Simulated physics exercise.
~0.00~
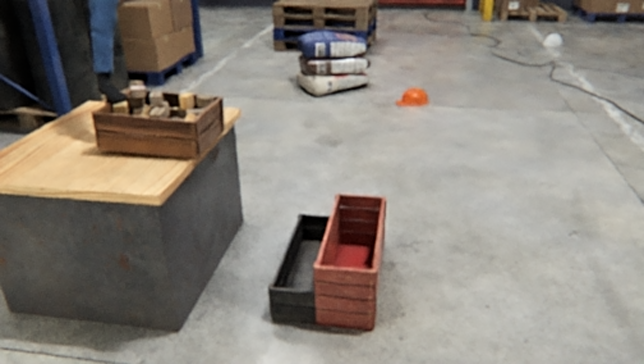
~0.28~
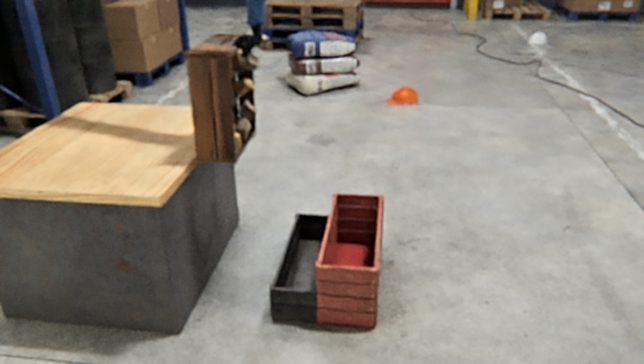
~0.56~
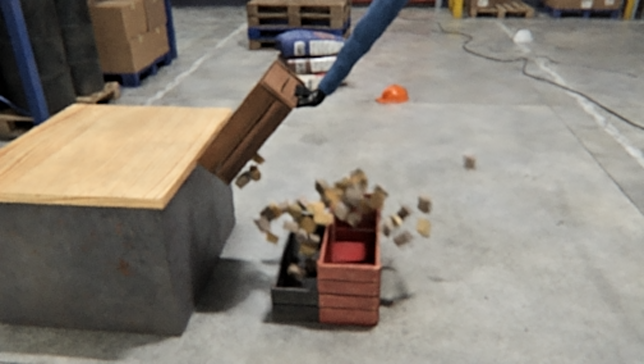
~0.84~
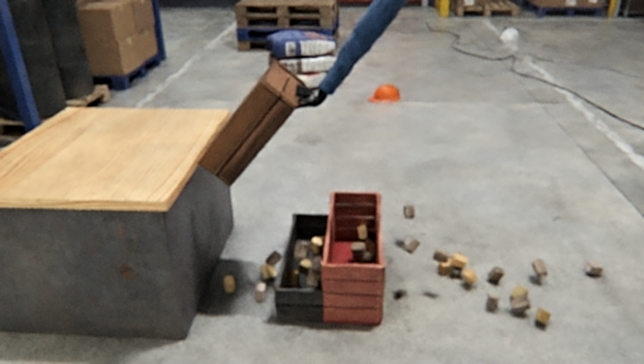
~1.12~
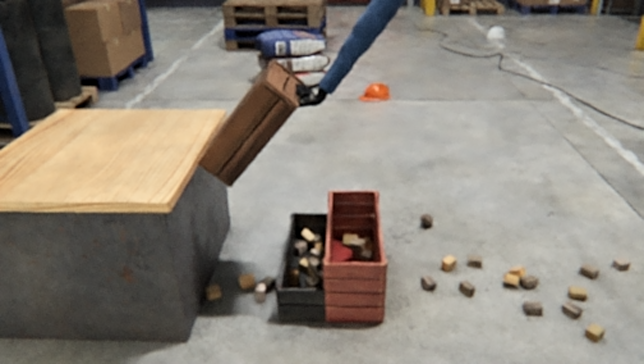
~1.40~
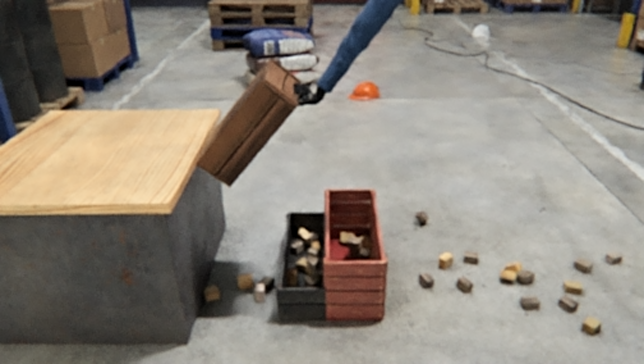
A blue-sleeved arm with a dark glove tipped a wooden crate over the end of a bench, spilling small wooden blocks toward a black trough and red box; some landed in both, while others scattered across the floor, mostly to the right.
